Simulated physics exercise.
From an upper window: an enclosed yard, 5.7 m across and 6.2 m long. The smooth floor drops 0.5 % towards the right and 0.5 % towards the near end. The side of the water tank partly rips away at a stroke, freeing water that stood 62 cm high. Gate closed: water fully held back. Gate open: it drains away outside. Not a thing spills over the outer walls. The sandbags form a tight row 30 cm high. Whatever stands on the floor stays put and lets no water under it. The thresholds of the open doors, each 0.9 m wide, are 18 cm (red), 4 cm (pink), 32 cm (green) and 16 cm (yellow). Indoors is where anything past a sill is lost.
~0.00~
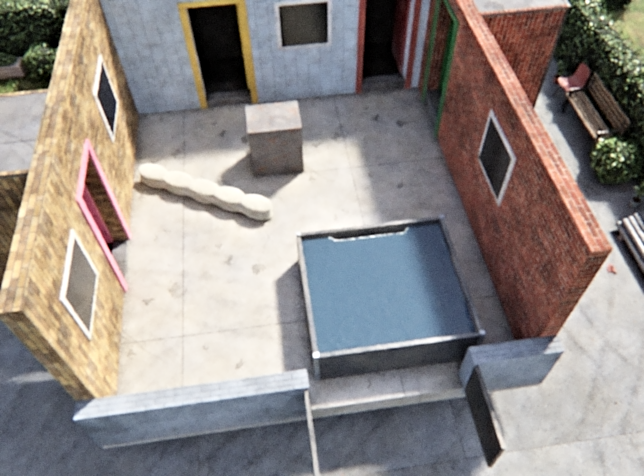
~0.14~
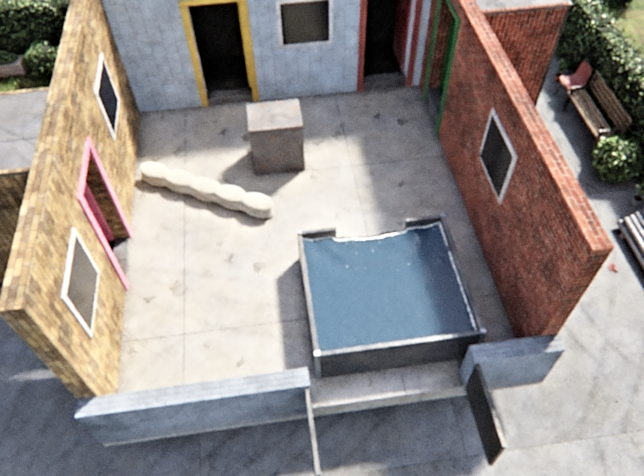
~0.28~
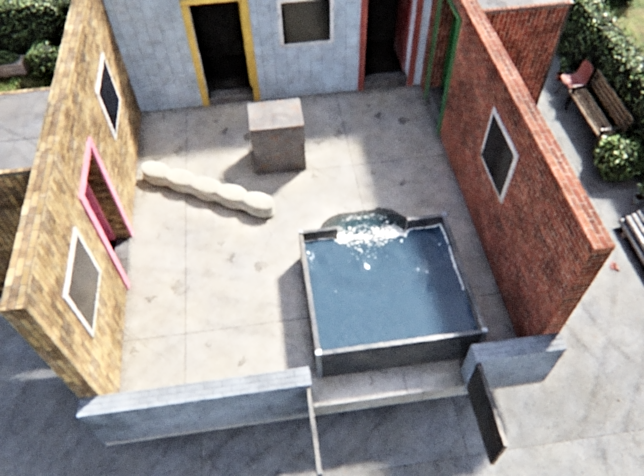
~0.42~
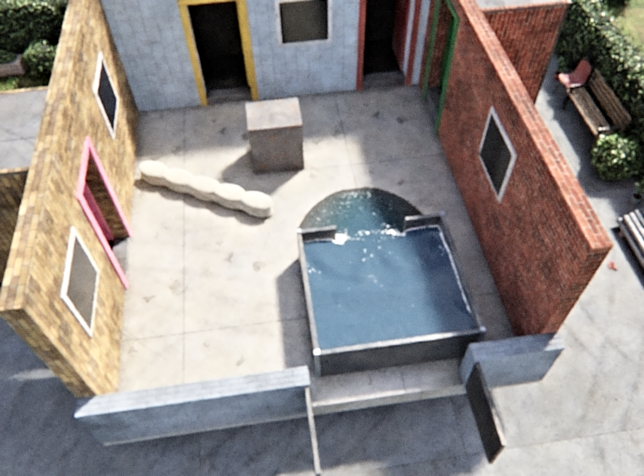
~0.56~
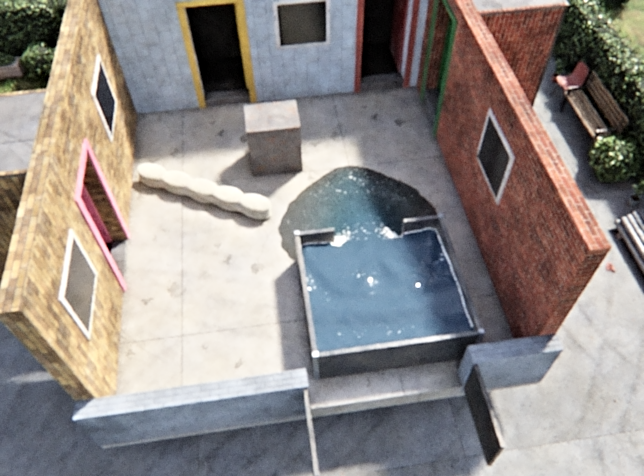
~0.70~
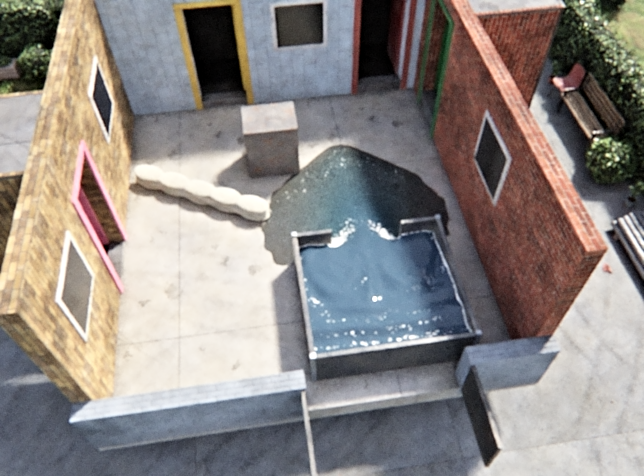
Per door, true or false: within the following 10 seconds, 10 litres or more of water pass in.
Red door: True. Pink door: False. Green door: False. Yellow door: False.
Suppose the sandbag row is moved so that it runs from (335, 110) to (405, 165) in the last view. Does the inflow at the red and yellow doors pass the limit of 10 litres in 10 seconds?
Note - red: Limit held; yellow: Limit held.
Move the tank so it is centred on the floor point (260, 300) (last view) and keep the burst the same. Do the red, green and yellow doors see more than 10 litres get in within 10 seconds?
Well, against that limit, at red it's within bounds, at green it's within bounds, and at yellow it's within bounds.
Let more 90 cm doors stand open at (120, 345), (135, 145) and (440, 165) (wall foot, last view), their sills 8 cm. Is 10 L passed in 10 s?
Note, doorways in listed order: Stays short, goes beyond, goes beyond.
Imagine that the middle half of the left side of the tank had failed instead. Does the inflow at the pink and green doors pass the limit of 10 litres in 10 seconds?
Outcome at pink: Exceeded; outcome at green: Not exceeded.
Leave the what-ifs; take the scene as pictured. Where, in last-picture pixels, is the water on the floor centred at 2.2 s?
Roughly (362, 232).
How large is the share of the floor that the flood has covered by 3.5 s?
Wet share: Near 55 percent.
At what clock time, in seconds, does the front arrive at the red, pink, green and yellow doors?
Red: 1.4 s; pink: 5.5 s; green: 1.5 s; yellow: 2.0 s.
After 1.4 s water covers 35 % of the floor and is deepest (33 cm) near (360, 246); red door not reached, pink door not reached, green door not reached, yellow door not reached.
After 2.2 s water covers 45 % of the floor and is deepest (36 cm) near (405, 96); red door 24 cm at the sill, 1 L in, pink door not reached, green door 13 cm at the sill, 0 L in, yellow door 3 cm at the sill, 0 L in.
After 3.5 s water covers 55 % of the floor and is deepest (24 cm) near (368, 94); red door 24 cm at the sill, 45 L in, pink door not reached, green door 22 cm at the sill, 0 L in, yellow door 5 cm at the sill, 0 L in.
After 6.0 s water covers 65 % of the floor and is deepest (17 cm) near (151, 174); red door 12 cm at the sill, 55 L in, pink door 2 cm at the sill, 0 L in, green door 12 cm at the sill, 0 L in, yellow door 9 cm at the sill, 0 L in.
After 10.0 s water covers 80 % of the floor and is deepest (14 cm) near (241, 171); red door 10 cm at the sill, 55 L in, pink door 1 cm at the sill, 0 L in, green door 11 cm at the sill, 0 L in, yellow door 11 cm at the sill, 0 L in.
